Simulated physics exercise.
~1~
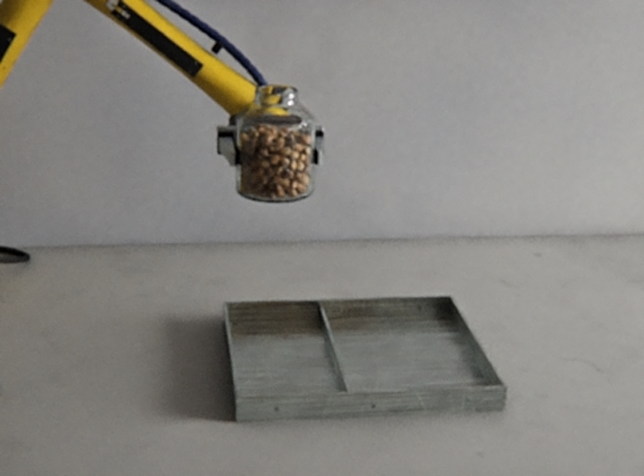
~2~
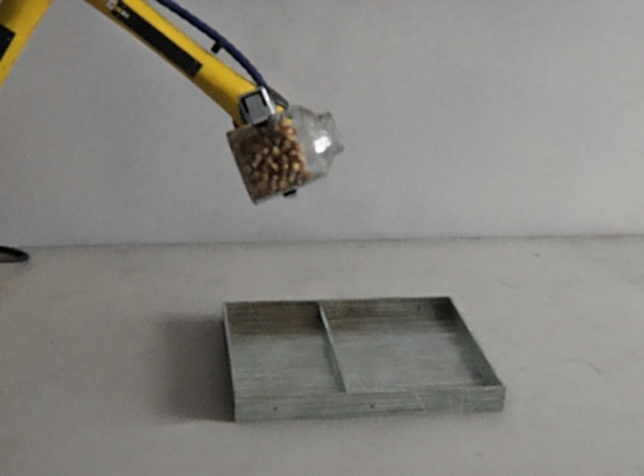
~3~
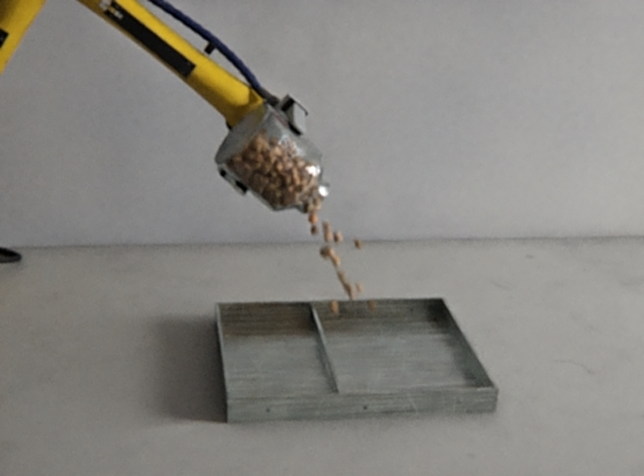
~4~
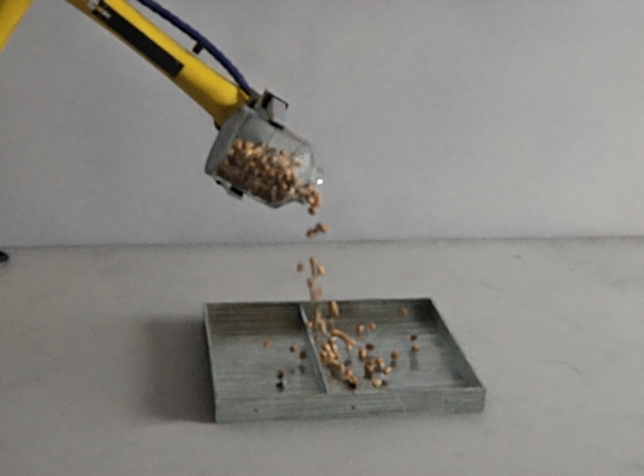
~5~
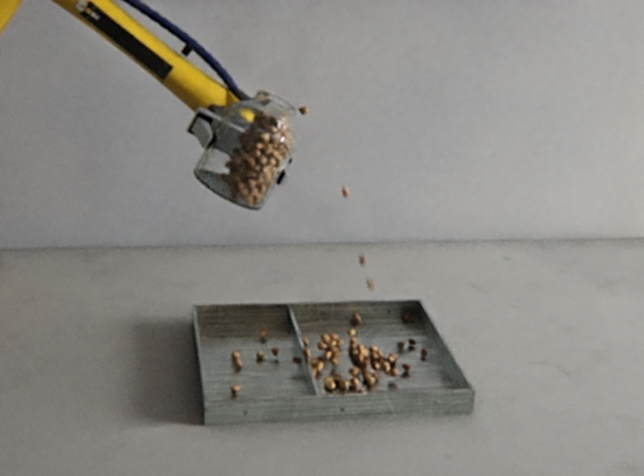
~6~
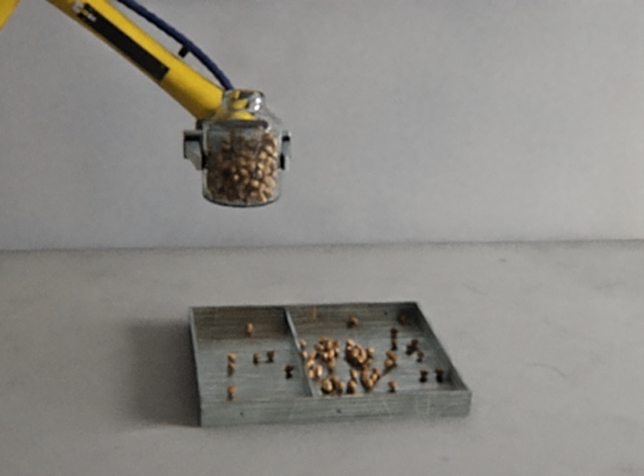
On a plain grey tabletop against a pale grey wall, seen from the front and slightly above, a yellow robot arm reaches in from the upper left. Its gripper holds a clear glass jar of brown dried beans above a shallow grey-green tray split by a cross wall. The arm tips the jar to the right until its mouth points downward, and beans spill out in a thin stream. They scatter mostly into the right part, with a few in the left. The jar swings back upright, still holding most of its beans, above the sparsely covered tray.
